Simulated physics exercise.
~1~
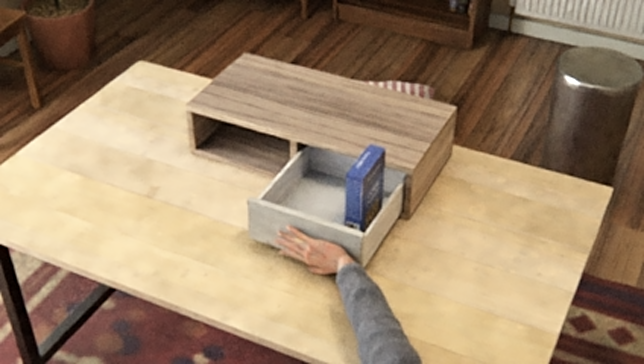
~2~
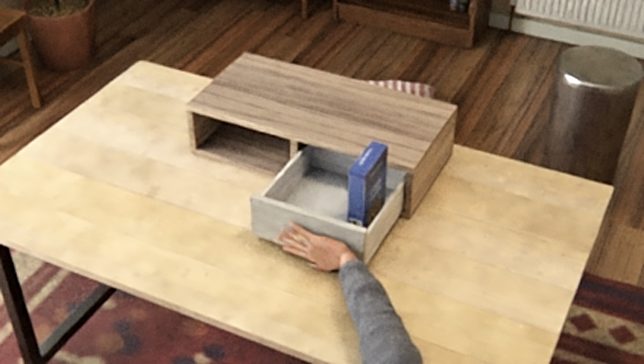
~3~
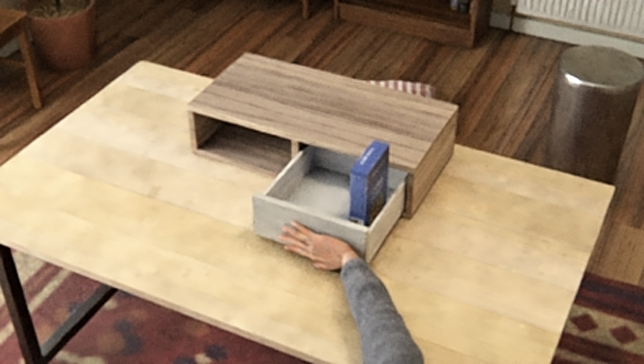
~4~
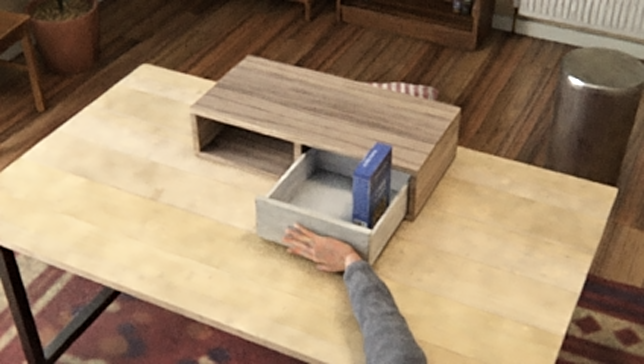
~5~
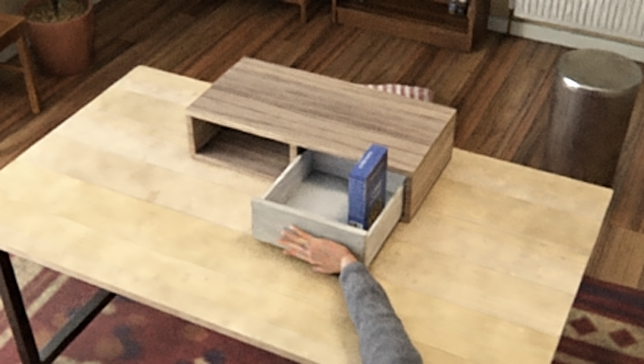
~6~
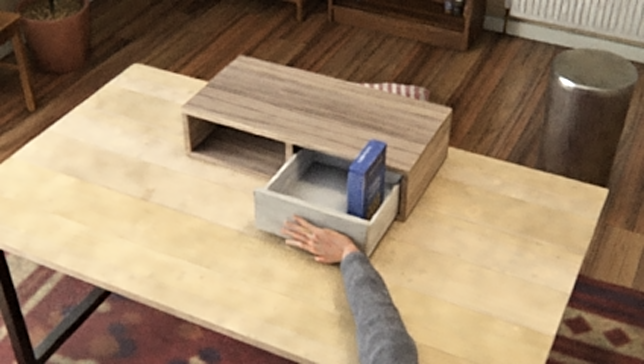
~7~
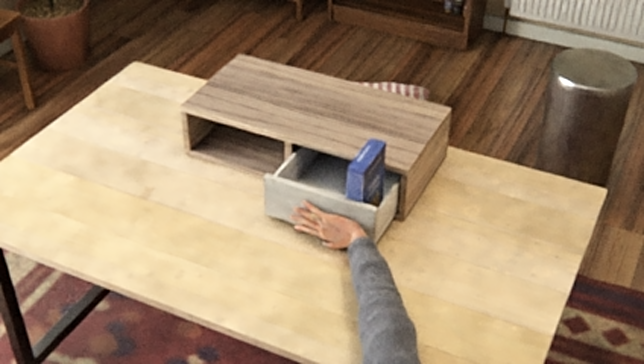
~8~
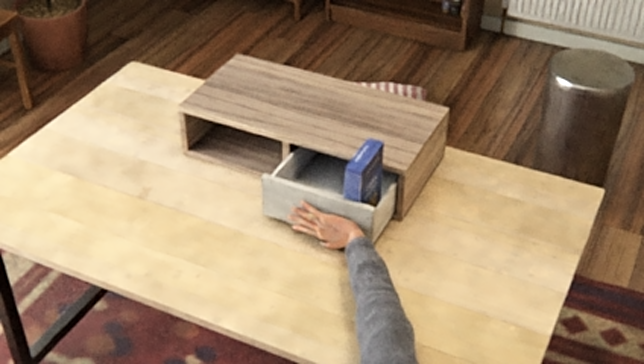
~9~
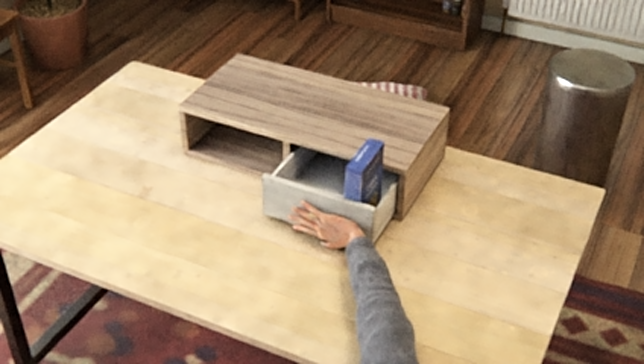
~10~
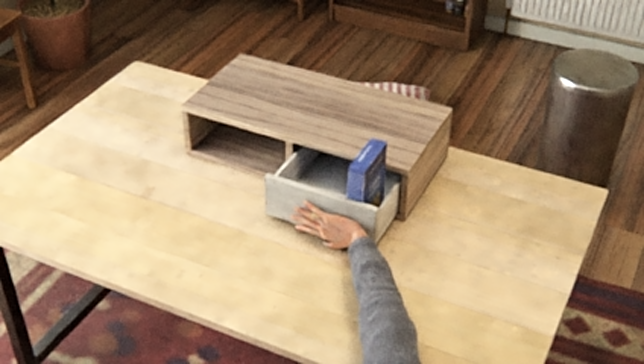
On a wooden table, a hand pushing an open drawer partway into a chest, the upright blue packet inside, drawer remaining ajar.
